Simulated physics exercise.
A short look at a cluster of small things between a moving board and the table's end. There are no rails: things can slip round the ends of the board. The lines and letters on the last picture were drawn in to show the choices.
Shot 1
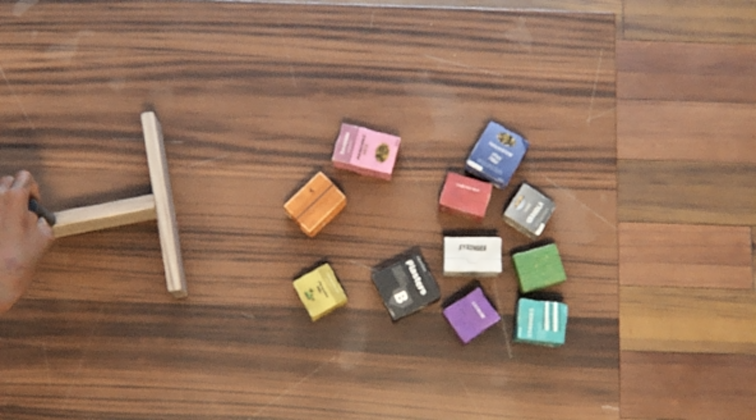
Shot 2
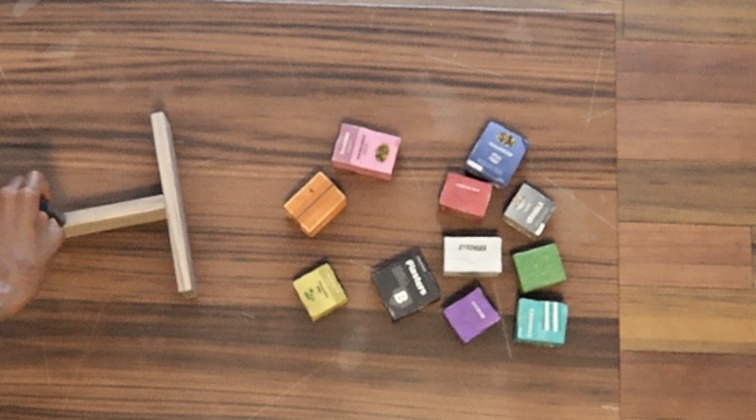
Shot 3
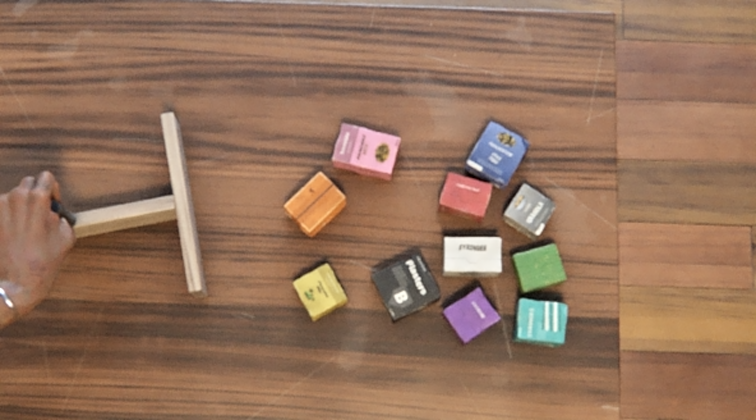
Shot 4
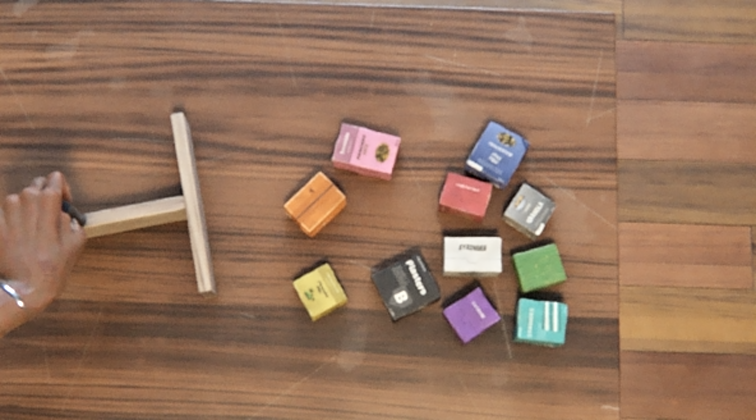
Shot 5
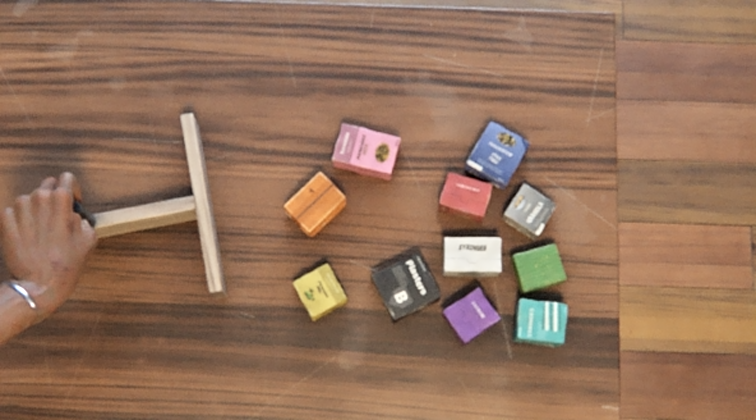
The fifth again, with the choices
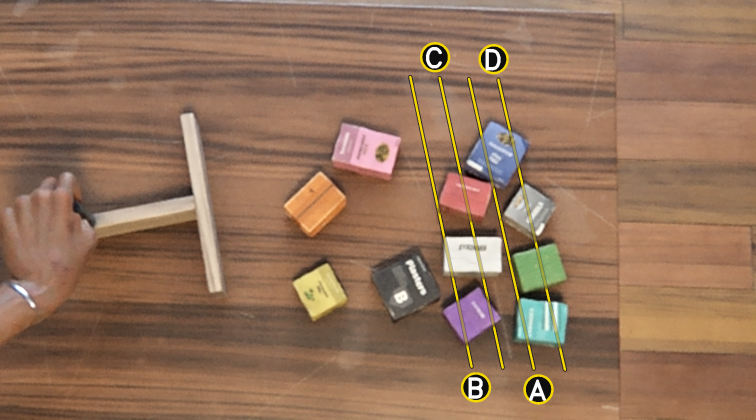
A hand slid a T-shaped wooden board slowly to the right across a striped wooden table, moving a little closer to a scattered group of small colourful boxes, which all stayed still.
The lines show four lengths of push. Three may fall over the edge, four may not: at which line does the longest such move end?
D is the last line within the limit.
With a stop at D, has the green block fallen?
Yes.
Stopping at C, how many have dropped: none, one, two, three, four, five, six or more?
In all, none.
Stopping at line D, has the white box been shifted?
Yes.
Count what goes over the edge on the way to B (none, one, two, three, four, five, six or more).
In all, none.
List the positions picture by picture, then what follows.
The first picture shows board (160, 200); yellow packet (320, 292); green block (538, 270).
The second picture shows board (170, 200); blue packet (497, 156).
The third picture shows board (181, 201); black box (406, 289).
The fourth picture shows board (191, 201); pink packet (367, 153).
The fifth picture shows board (201, 201); grey packet (529, 212); white box (471, 257); turquoise box (540, 323).
On the copy, A at (501, 219); B at (440, 217); C at (470, 218); D at (531, 220).
On D. First, board (319, 205); yellow packet (366, 296); black box (413, 288).
Then, board (438, 209); green block (580, 264); turquoise box (567, 336).
Finally, board (531, 212); green block over the edge; grey packet over the edge; two fallen.
By contrast, A is within the limit but short; B is within the limit but short; C is within the limit but short.
